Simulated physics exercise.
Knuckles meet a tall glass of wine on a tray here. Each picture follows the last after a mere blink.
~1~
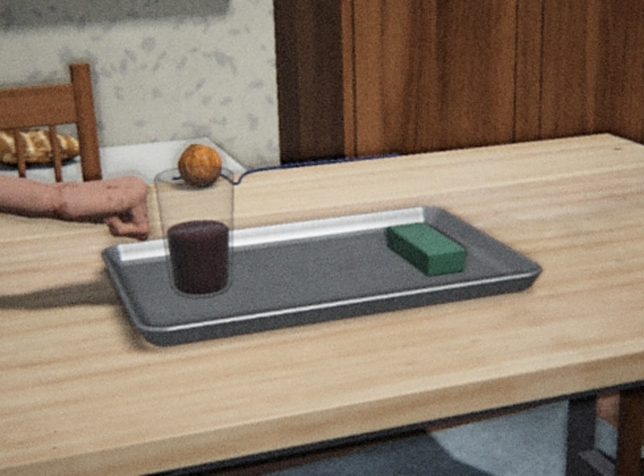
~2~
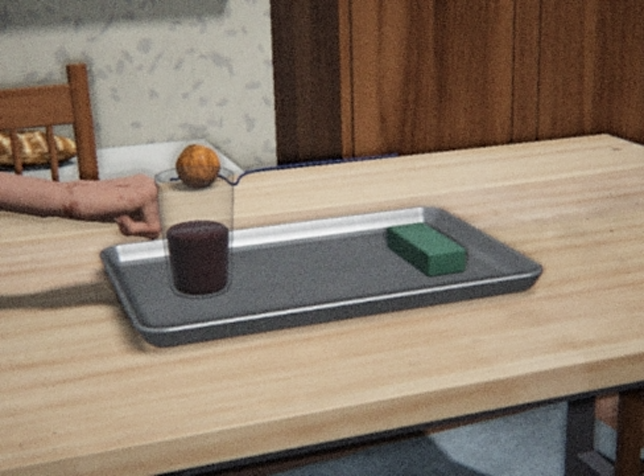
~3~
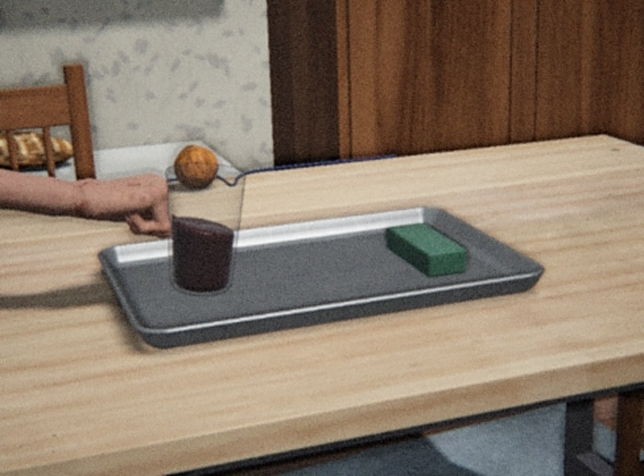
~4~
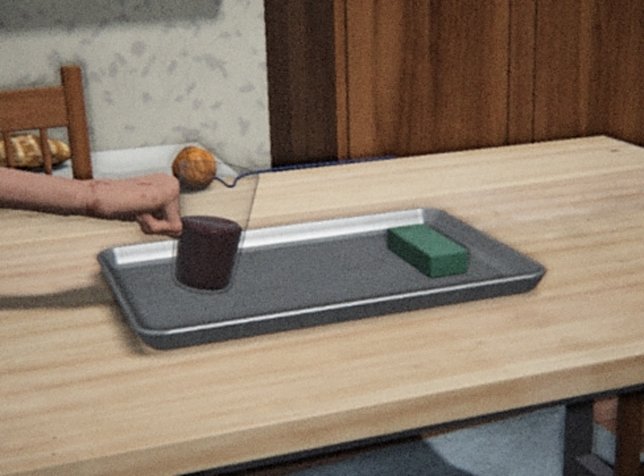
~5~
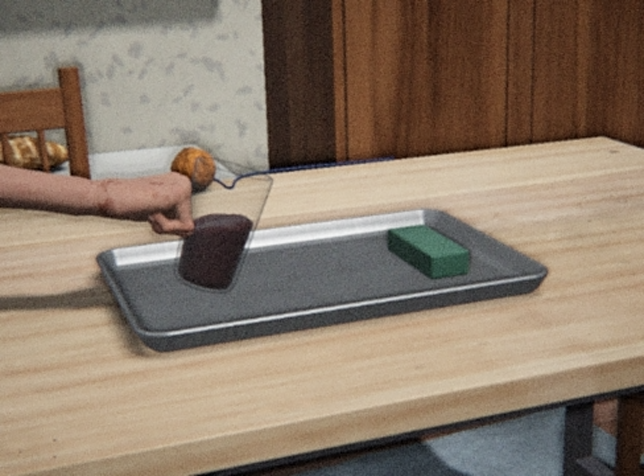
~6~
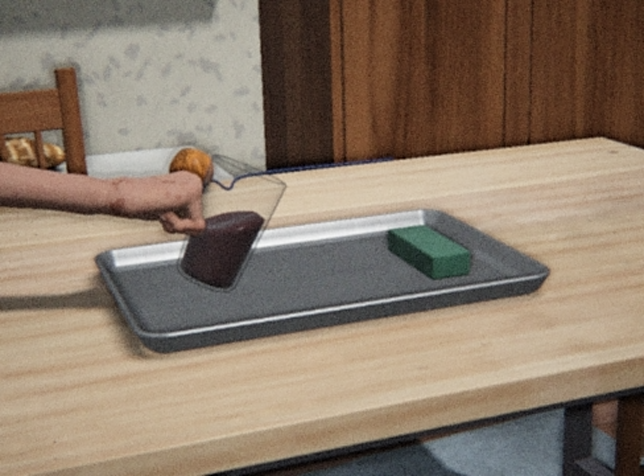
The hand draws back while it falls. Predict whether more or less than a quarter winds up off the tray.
Most likely the tray will keep at least three quarters of it.
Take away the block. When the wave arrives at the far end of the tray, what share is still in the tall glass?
60 percent or so.
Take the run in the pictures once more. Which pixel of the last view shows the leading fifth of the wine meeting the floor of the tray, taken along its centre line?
I'd put the spot somewhere close to pixel (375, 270).
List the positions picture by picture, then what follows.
The first frame shows tilt 0°; right rim (230, 173); surface from (166, 231) to (227, 224); the tray's far rim is at (486, 236); a block is fixed to the tray further along.
The second frame shows tilt 0°; right rim (230, 173); surface from (165, 232) to (227, 225).
The third frame shows tilt 6°; right rim (242, 173); surface from (171, 217) to (232, 228).
The fourth frame shows tilt 13°; right rim (255, 175); surface from (179, 219) to (239, 223).
The fifth frame shows tilt 20°; right rim (269, 179); surface from (186, 226) to (251, 216).
The sixth frame shows tilt 27°; right rim (282, 184); surface from (191, 230) to (262, 212).
A moment on, the tall glass is falling and 100 per cent is in the glass, 0 on the tray and 0 above or beyond its rim.
Next, the tall glass lies on its side and 100 per cent is in the glass, 0 on the tray and 0 above or beyond its rim.
Then the tall glass lies on its side and 60 per cent is in the glass, 35 on the tray and 6 above or beyond its rim.
Later the tall glass lies on its side and 27 per cent is in the glass, 69 on the tray and 4 above or beyond its rim.
At rest 97 per cent is held by tray and glass, 3 is off the tray.
